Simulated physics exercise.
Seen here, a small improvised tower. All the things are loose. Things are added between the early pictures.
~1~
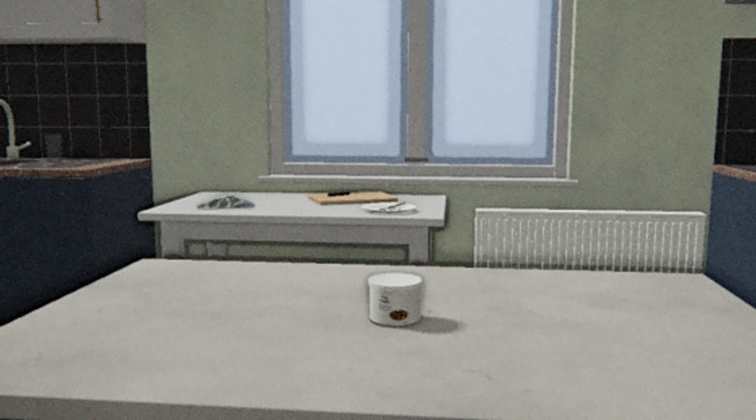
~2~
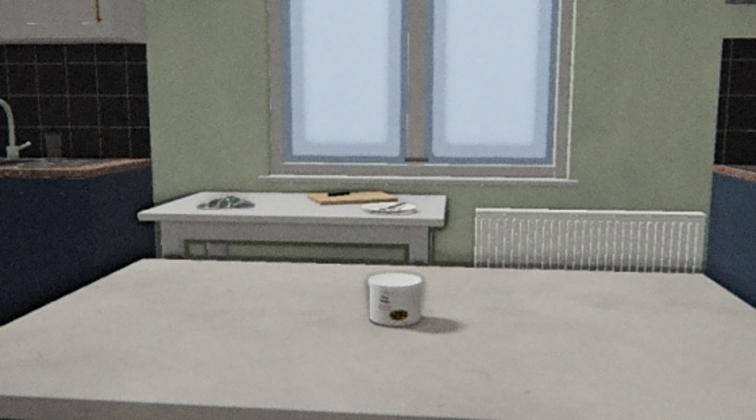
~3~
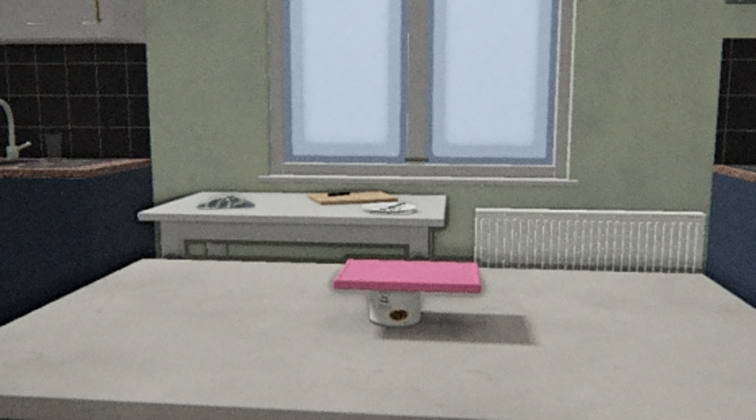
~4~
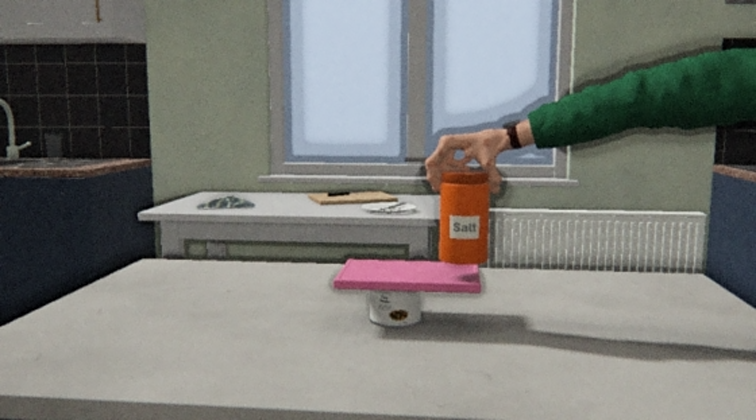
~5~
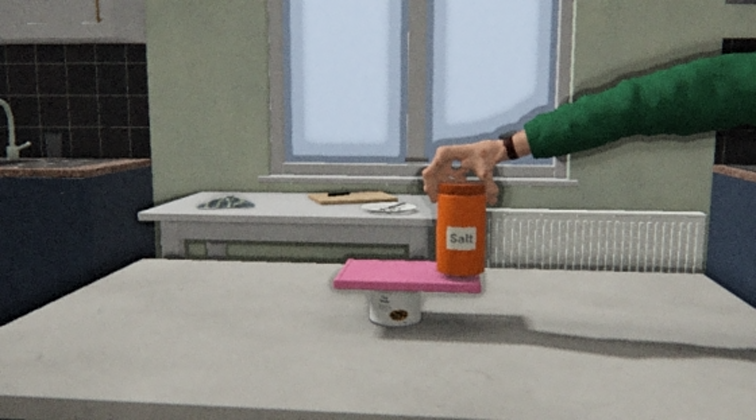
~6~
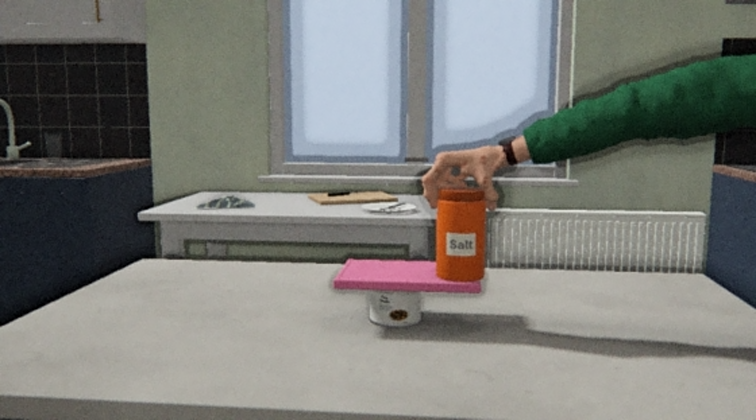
On a kitchen table, a pink lid appeared on top of a small white tub, and then a hand in a green sleeve lowered an orange salt jar onto the lid's right end.
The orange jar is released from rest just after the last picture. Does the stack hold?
Here the stack comes apart.
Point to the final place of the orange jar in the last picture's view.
At about (551, 306).
Then, 0.30 s later than the last frame, orange jar now fallen; pink lid tilted by 57°.
Then, 0.60 s later than the last frame, pink lid tilted by 4°.
When it is over, fallen, orange jar; the other 2 as before. End places, in pixels of the last picture, orange jar near (551, 306). The stack gives way.
